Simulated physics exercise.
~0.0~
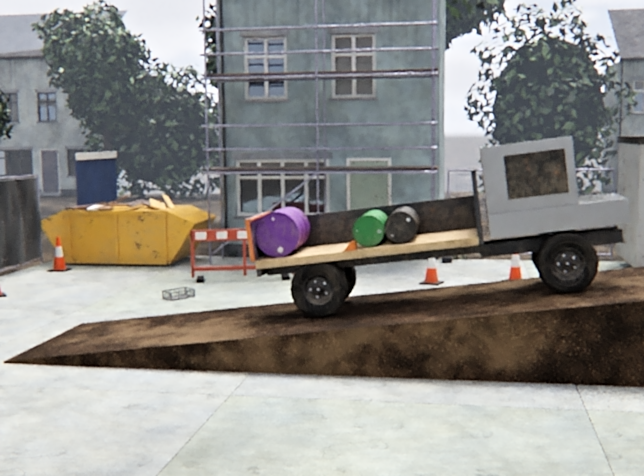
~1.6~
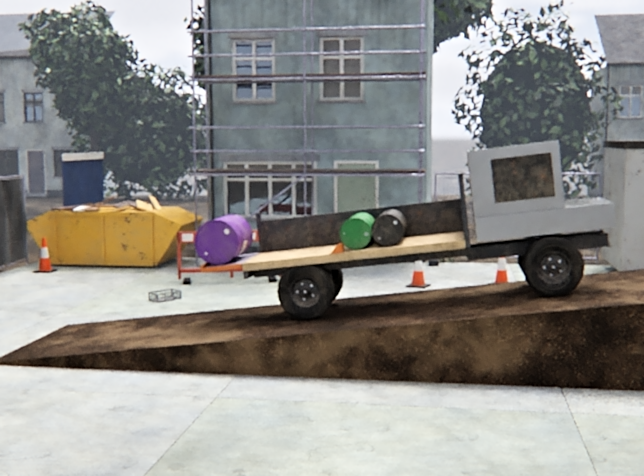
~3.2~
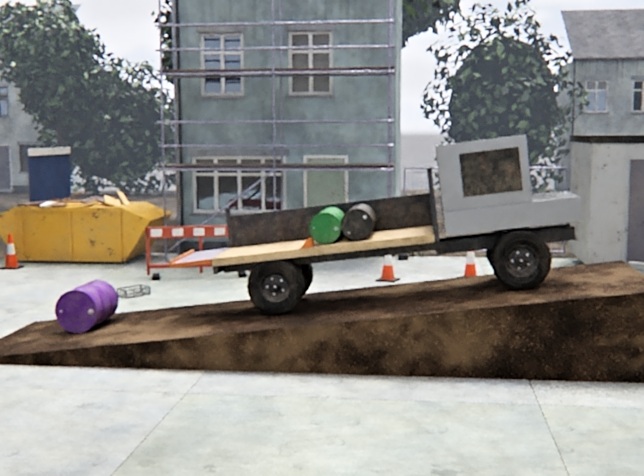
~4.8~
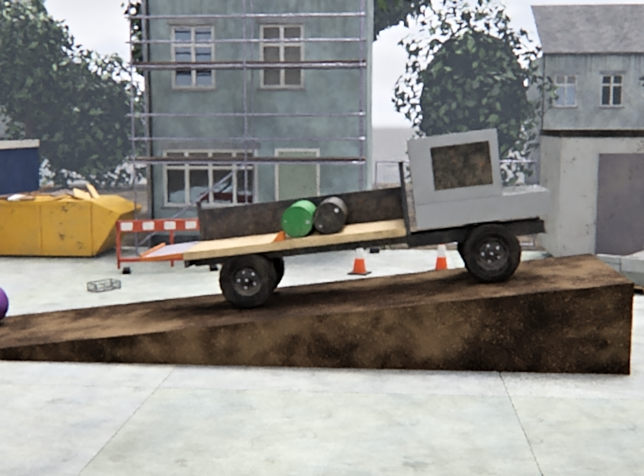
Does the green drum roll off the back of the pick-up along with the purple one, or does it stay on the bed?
The green drum stays on the bed, held by the orange chock. Only the purple drum rolls off the back.
